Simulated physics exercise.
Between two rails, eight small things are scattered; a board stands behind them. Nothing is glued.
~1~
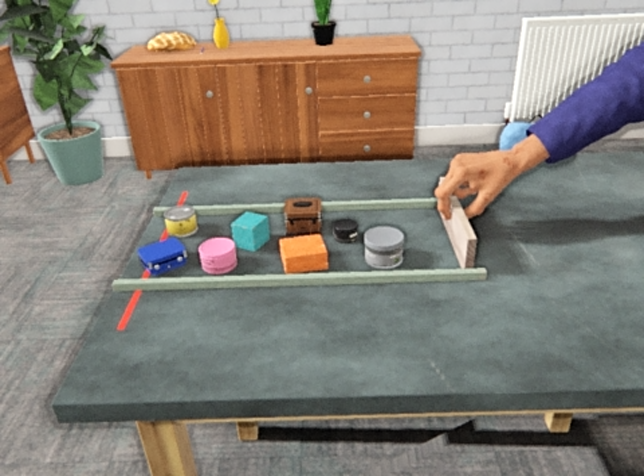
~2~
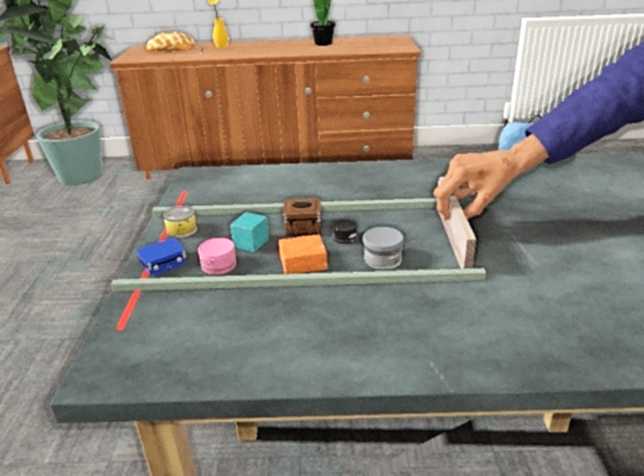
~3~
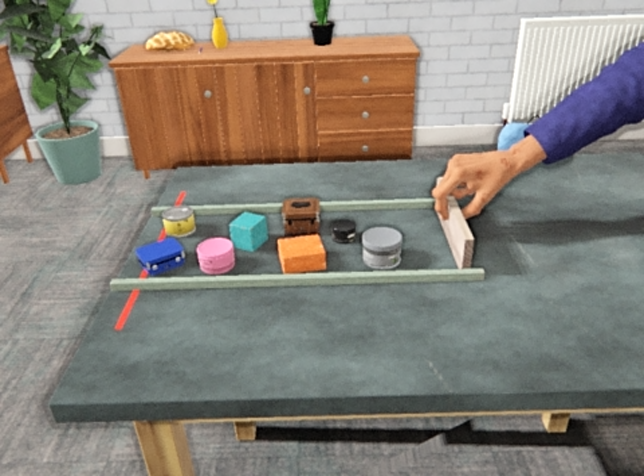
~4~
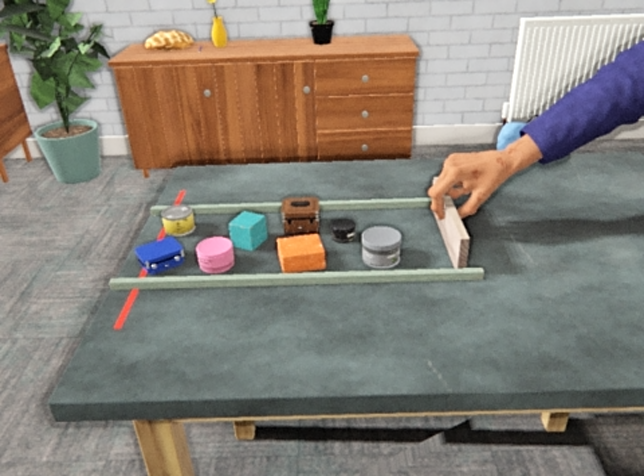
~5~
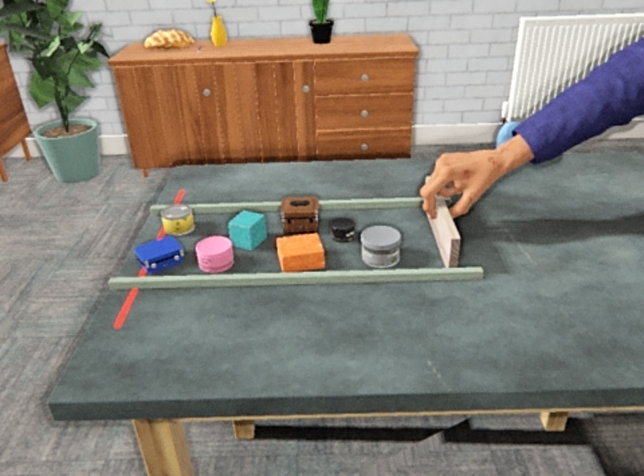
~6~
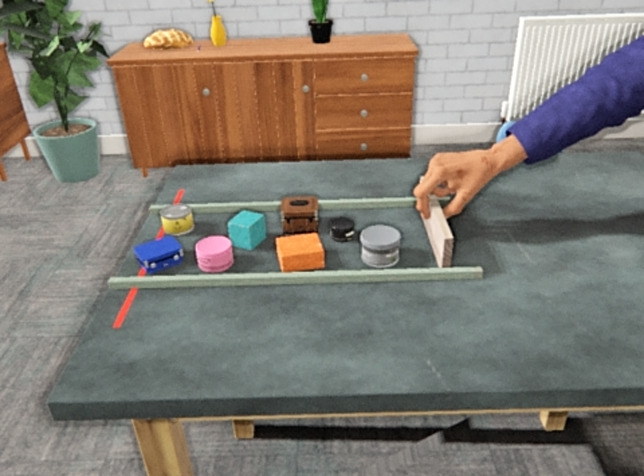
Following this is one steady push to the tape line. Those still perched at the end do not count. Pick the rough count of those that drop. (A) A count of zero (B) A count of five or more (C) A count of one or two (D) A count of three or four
Answer: B.
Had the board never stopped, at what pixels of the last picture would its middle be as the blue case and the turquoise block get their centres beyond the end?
Approx. (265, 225) / approx. (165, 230) for the other.
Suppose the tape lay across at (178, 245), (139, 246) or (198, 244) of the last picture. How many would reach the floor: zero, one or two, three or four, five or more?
Taking the tapes one after another, the count is three or four, then five or over, then just one or two.
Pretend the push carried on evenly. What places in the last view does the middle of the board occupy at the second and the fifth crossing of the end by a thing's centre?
First about (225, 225), next about (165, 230).
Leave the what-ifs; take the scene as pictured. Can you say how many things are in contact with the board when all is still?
It's 3.
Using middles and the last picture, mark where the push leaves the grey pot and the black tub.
You'll see the grey pot at (124, 257), with the black tub at (144, 237).
Soon after, none off yet; blue case at rest near (159, 255); yellow pot at rest near (177, 219); pink tub at rest near (215, 254).
After that, none off yet; blue case displaced about its own width near (130, 255); yellow pot at rest near (177, 219); pink tub displaced about its own width near (169, 255).
And then, two off so far; blue case off the edge; yellow pot displaced about its own width near (152, 220); pink tub tilting well over near (96, 304).
In the end, the number that fall off is five or more; gone, orange block, turquoise block, pink tub, yellow pot and blue case.
